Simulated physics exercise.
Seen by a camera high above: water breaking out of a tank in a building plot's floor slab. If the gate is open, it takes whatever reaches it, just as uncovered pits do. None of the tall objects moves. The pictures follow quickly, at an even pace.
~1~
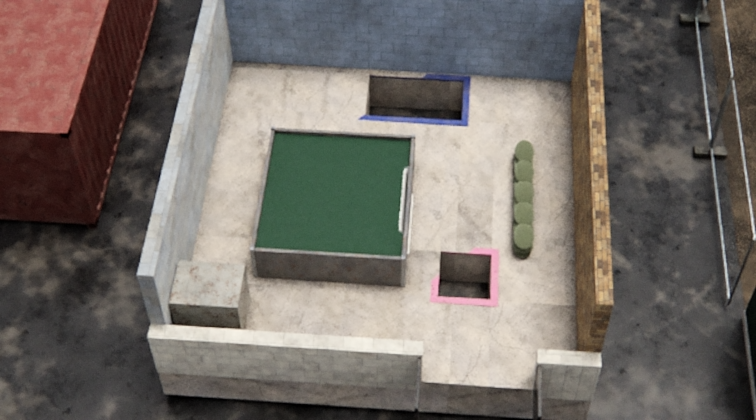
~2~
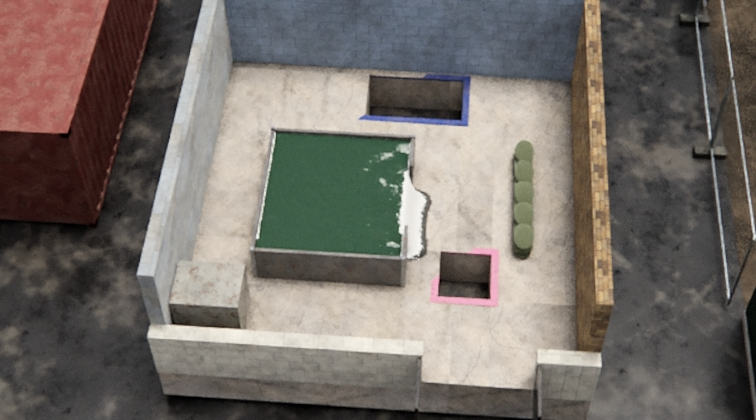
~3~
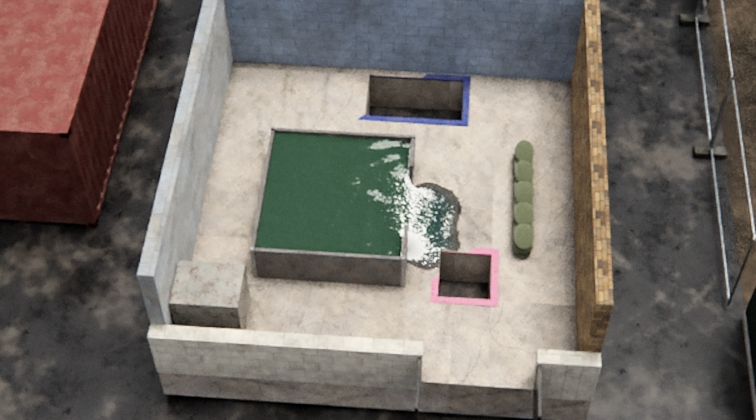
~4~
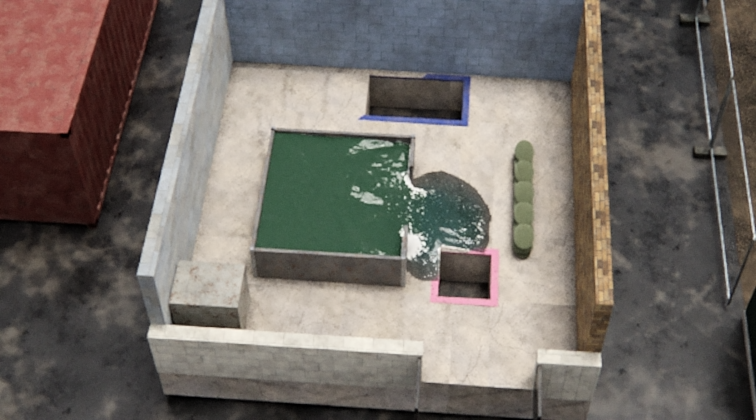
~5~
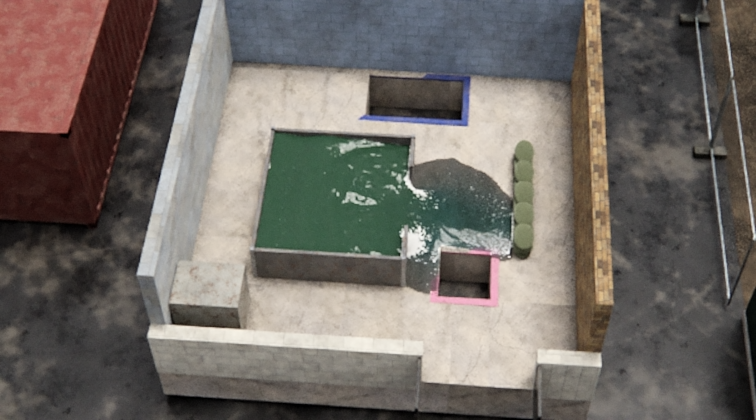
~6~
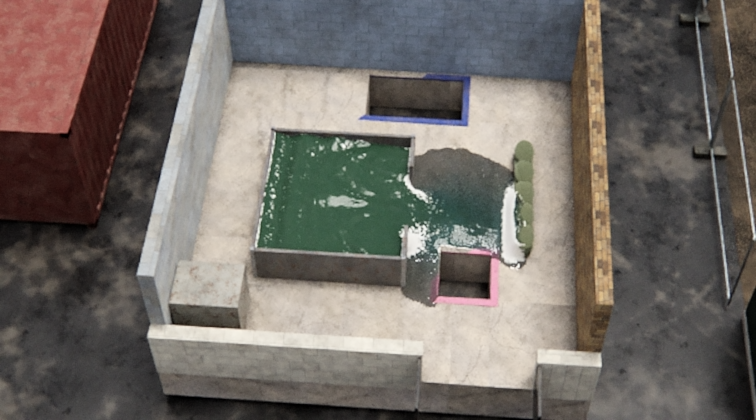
Green water broke out through the right side of a square tank, spread in a widening dark pool across the pale floor, and washed against a row of rounded green bushes near the brick wall.
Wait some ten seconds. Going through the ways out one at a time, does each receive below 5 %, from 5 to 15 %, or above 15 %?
In order: The gate will receive a cut lying in the five-to-fifteen per cent band. The pink pit will receive a cut exceeding fifteen per cent. The blue pit will receive a cut exceeding fifteen per cent.
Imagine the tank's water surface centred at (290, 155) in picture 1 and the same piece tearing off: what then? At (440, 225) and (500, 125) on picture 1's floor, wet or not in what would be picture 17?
Looking at the two spots in order, the first is waterlogged and the second is waterlogged.
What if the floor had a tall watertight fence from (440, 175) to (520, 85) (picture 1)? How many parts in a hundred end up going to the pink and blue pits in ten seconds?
The pink pit gets 35 per cent and the blue pit gets 4 per cent.
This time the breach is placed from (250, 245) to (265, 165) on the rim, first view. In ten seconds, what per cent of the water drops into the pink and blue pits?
Out of every hundred parts, pink takes 4 and blue takes 25.
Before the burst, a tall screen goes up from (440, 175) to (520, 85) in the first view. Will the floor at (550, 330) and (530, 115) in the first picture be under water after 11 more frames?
In the listed order, the first spot is swamped and the second is swamped.
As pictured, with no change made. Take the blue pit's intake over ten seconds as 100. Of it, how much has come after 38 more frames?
That share would be near 65 %.
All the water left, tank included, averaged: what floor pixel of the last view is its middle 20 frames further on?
I'd point to (399, 211).
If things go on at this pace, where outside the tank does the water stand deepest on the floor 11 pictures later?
Roughly (511, 233).
A moment on, water covers 25 % of the floor; the gate 0 %, the pink pit 5 %, the blue pit 0 %.
Next, water covers 40 % of the floor; the gate 0 %, the pink pit 10 %, the blue pit 1 %.
Then, water covers 40 % of the floor; the gate 2 %, the pink pit 16 %, the blue pit 5 %.
Later, water covers 45 % of the floor; the gate 6 %, the pink pit 25 %, the blue pit 12 %.
In the end, water covers 50 % of the floor; the gate 12 %, the pink pit 32 %, the blue pit 18 %.
